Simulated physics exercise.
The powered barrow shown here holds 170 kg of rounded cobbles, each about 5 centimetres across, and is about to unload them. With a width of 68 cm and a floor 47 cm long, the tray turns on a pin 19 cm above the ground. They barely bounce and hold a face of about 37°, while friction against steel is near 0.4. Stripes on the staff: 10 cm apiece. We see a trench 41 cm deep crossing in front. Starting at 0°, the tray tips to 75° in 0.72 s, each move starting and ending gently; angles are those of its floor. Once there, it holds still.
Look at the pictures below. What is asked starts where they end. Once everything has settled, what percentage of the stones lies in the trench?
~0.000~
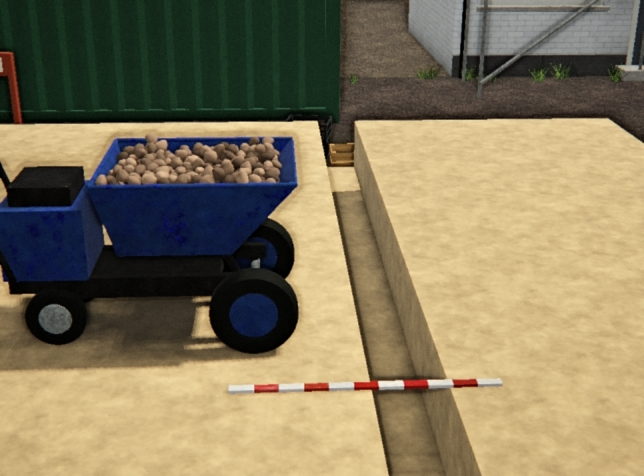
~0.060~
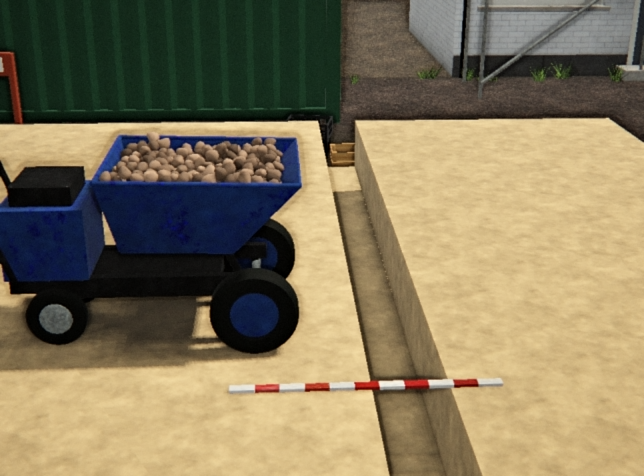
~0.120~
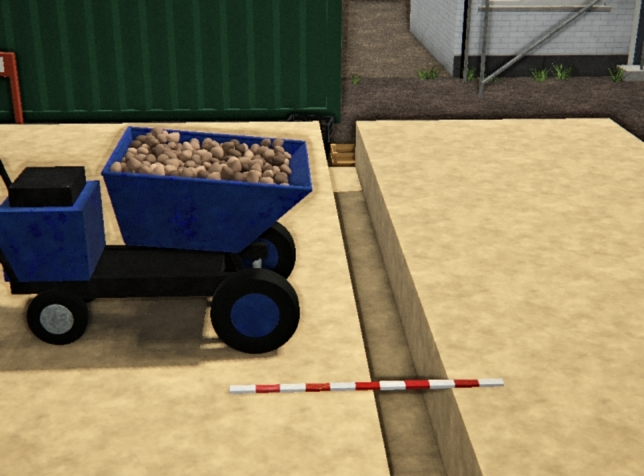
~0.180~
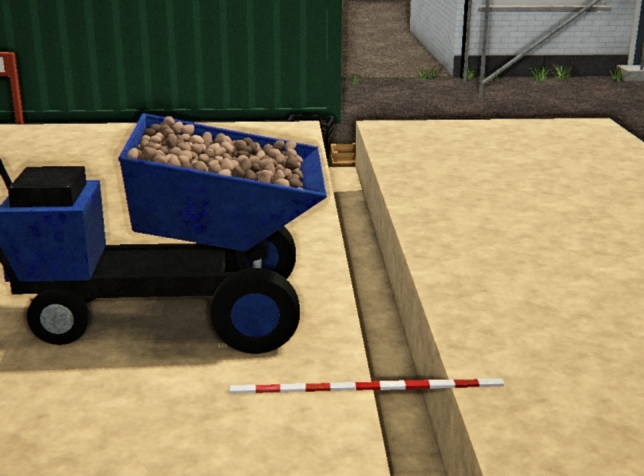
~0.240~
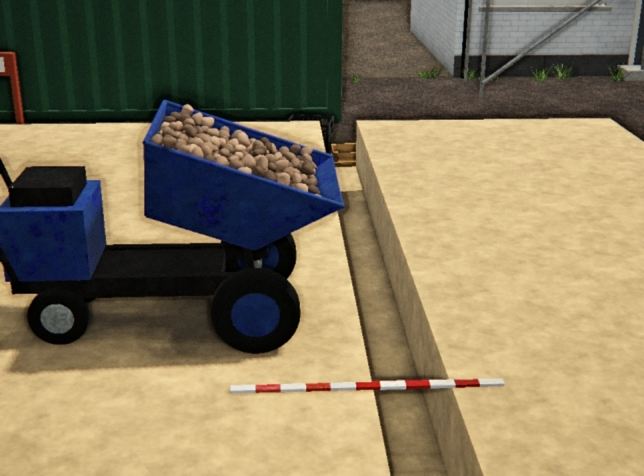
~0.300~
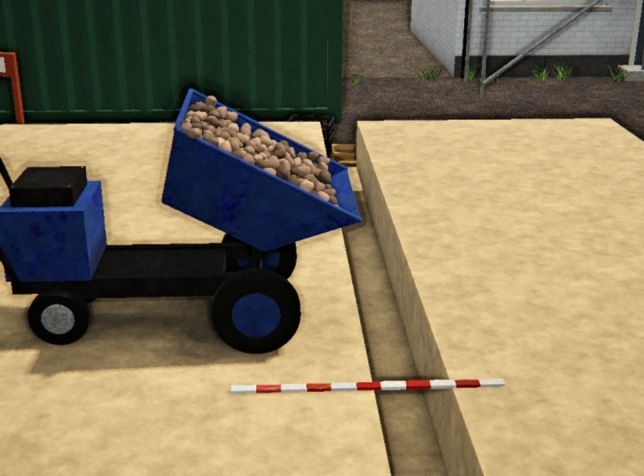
I would say 42 percent.
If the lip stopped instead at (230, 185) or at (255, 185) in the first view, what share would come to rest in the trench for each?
From the first place around 95 per cent, from the other around 80.
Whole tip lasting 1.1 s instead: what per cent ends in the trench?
Close to 50 percent, then.
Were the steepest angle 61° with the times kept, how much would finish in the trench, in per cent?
Then close to 45 per cent.
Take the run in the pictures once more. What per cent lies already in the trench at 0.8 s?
Around 15 per cent of it.
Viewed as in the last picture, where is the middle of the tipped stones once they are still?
Their centre sits close to (451, 311).
After 0.5 s the floor is at 63°; 100 % in the tray; the foremost stones are at (393, 251).
After 0.8 s the floor is at 75°; 50 % in the tray, 17 % in the trench, 33 % past the trench; the foremost stones are at (502, 312).
After 1.2 s the floor is at 75°; 9 % in the tray, 33 % in the trench, 59 % past the trench; the foremost stones are past the picture's edge.
After 3.1 s the floor is at 75°; 0 % in the tray, 42 % in the trench, 58 % past the trench; the foremost stones are past the picture's edge.
